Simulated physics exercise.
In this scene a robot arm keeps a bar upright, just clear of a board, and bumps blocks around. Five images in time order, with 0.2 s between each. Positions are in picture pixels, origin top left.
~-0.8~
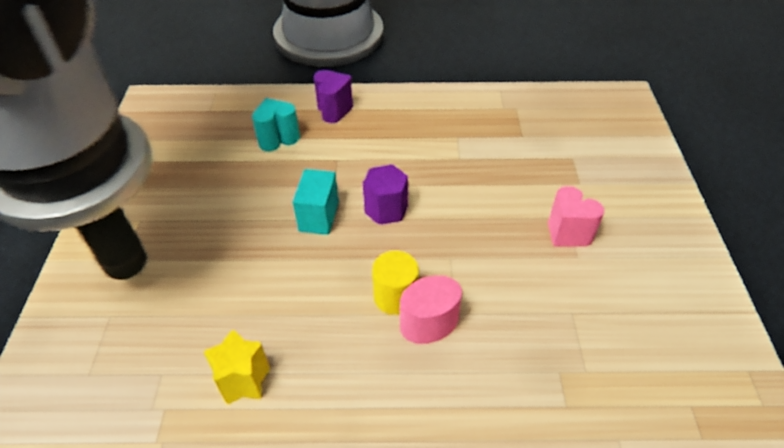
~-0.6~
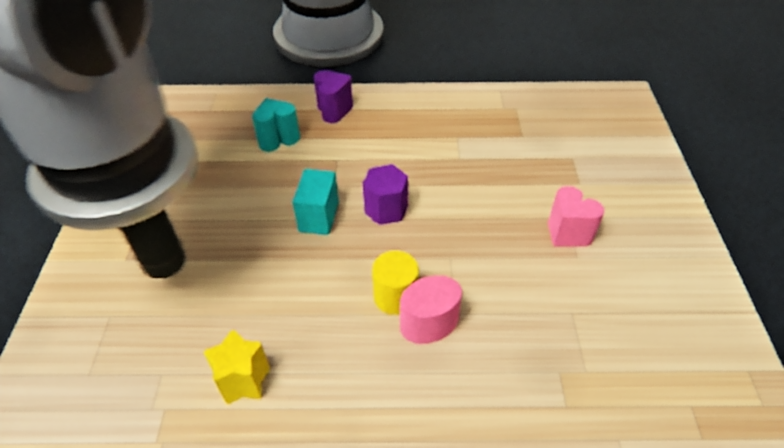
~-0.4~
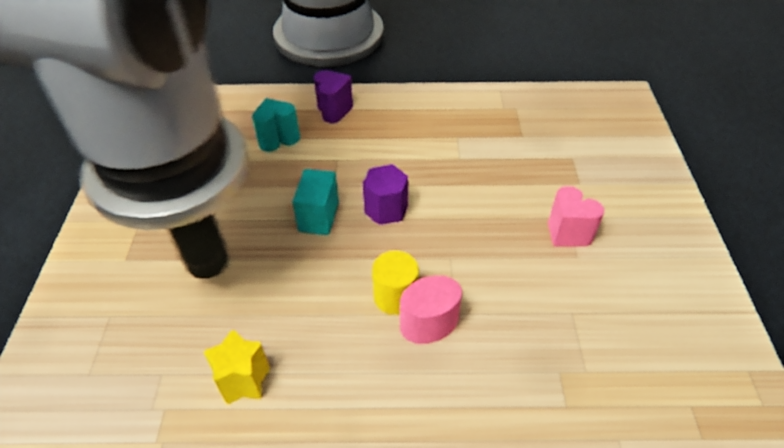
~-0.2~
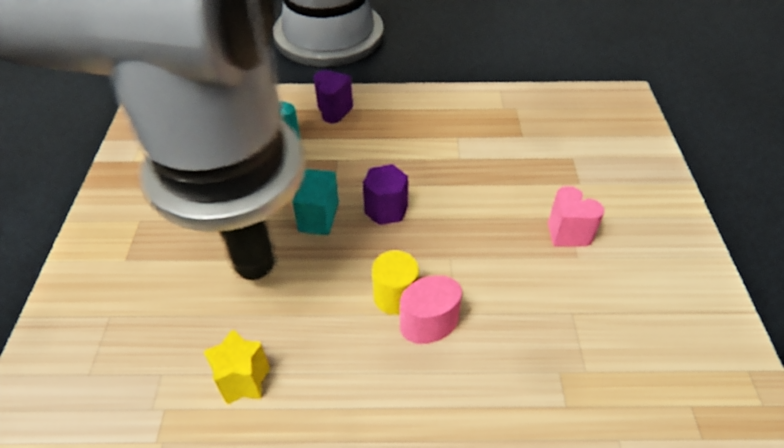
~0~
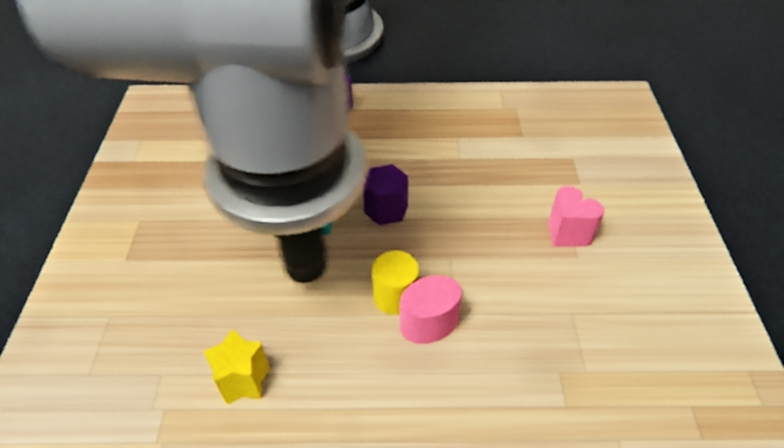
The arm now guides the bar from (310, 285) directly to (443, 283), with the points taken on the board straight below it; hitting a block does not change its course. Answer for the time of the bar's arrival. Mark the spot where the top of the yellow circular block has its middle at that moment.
Its top centre lands on (477, 283).
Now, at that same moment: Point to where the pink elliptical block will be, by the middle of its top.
It comes to (475, 324).
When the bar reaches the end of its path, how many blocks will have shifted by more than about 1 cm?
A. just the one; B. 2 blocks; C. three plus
(B)
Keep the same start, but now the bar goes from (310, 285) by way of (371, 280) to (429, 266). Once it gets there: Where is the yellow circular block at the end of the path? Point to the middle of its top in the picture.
The answer is (449, 270).
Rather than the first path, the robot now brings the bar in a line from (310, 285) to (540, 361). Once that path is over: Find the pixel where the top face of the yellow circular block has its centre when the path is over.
Most likely (476, 269).
The first path, step by step. One third of the way, bar at (355, 266); nothing pushed yet.
Two thirds of the way, bar at (400, 266); yellow circular block at (439, 274); pink elliptical block at (460, 312), turned 20° clockwise.
At the end, bar at (444, 265); turquoise rectangular block still; yellow circular block at (477, 283); pink elliptical block at (475, 324), turned 50° clockwise.
